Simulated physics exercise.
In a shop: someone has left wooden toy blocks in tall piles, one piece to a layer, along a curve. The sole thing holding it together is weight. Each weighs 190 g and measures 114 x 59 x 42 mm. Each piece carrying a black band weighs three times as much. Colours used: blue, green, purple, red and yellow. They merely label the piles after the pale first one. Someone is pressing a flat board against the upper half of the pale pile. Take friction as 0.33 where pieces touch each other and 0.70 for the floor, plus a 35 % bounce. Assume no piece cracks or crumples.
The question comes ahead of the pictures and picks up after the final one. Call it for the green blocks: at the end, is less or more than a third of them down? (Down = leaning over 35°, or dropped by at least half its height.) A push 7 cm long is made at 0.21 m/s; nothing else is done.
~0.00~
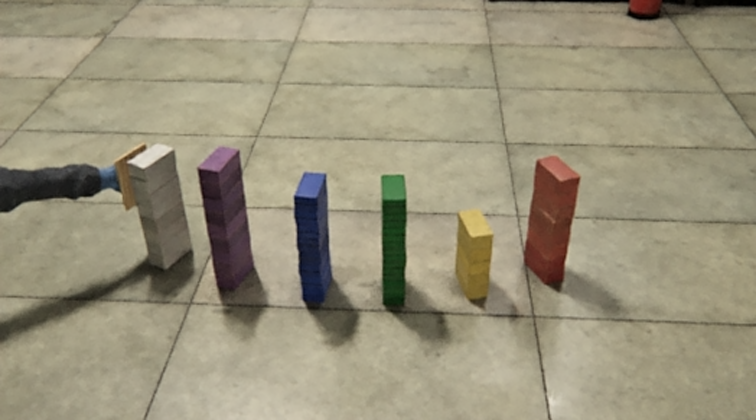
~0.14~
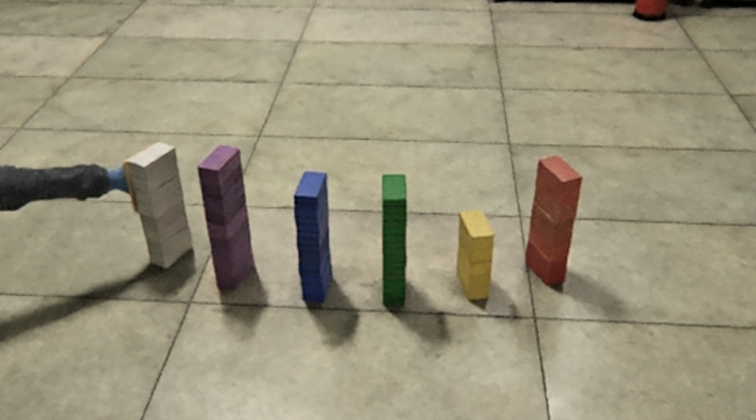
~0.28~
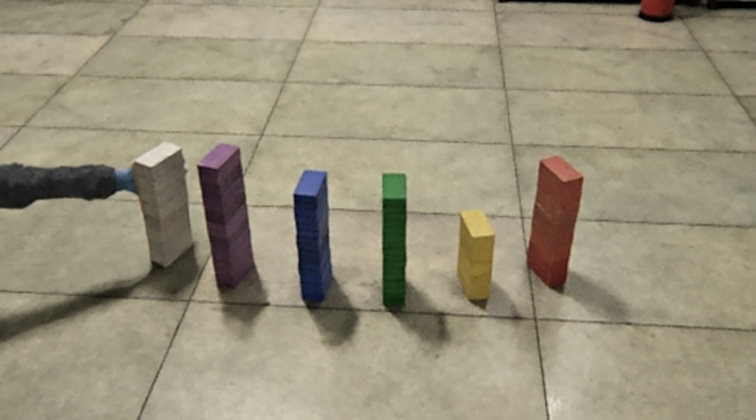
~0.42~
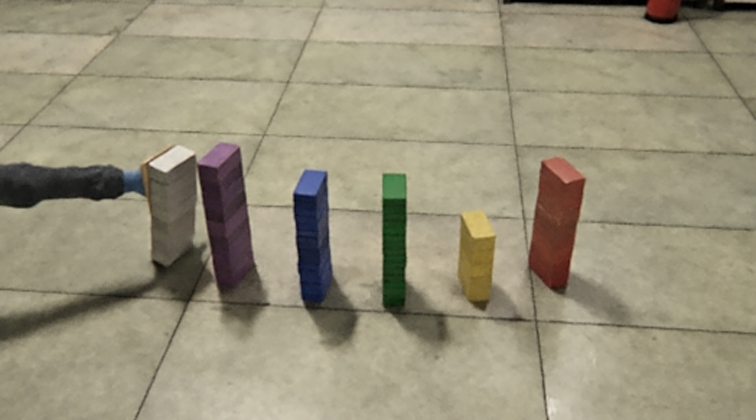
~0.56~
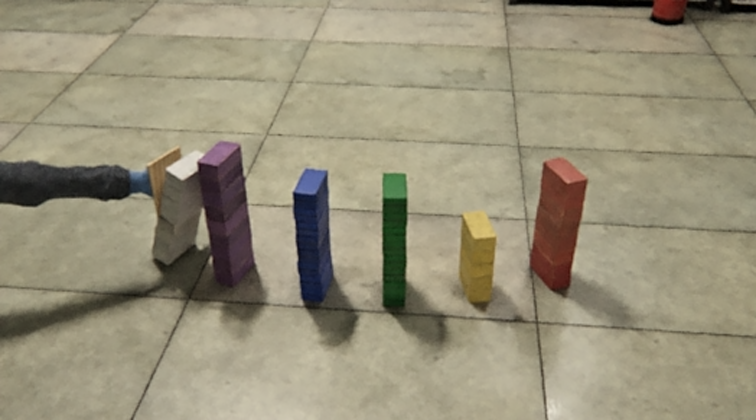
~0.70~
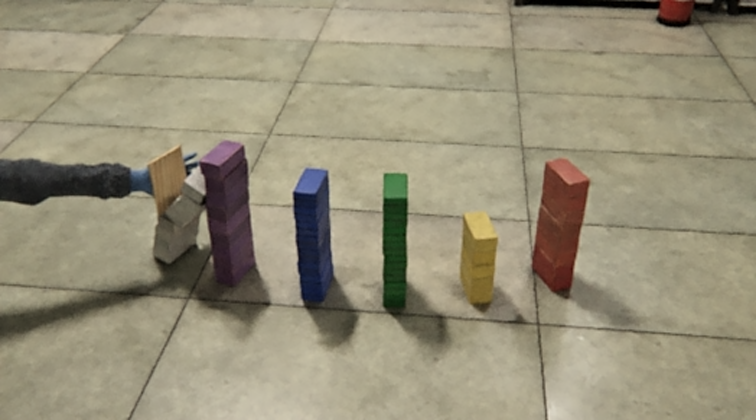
More than a third of them is down.
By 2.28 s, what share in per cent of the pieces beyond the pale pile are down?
By that time it is 90 percent.
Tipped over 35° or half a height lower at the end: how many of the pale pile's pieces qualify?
I count 4 of the pale pieces.
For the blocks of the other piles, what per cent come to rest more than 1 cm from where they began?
Fraction: 95 %.
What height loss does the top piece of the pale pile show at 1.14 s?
About 24 cm.
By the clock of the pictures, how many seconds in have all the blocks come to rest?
About 3.0 s.
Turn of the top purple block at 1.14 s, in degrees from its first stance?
Near 10 degrees from where it started.
After 1.14 s, 4 of the pale pile down; none of the 8 green blocks down (8 of 38 in all colours); top green block unmoved; top purple block 11° from how it stood, 34 mm lower.
After 1.74 s, 4 of the pale pile down; none of the 8 green blocks down (16 of 38 in all colours); top green block 15° from how it stood; top purple block on its side.
After 2.28 s, 4 of the pale pile down; 7 of the 8 green blocks down (34 of 38 in all colours); top green block 57° from how it stood, 25 cm lower; top red block on its side.
In the end (3.1 s), 4 of the pale pile down; 7 of the 8 green blocks down (34 of 38 in all colours); top green block upside down; top blue block on its side. That is 88 per cent. From the last view, middles, top green block near (634, 259), top blue block near (509, 352).
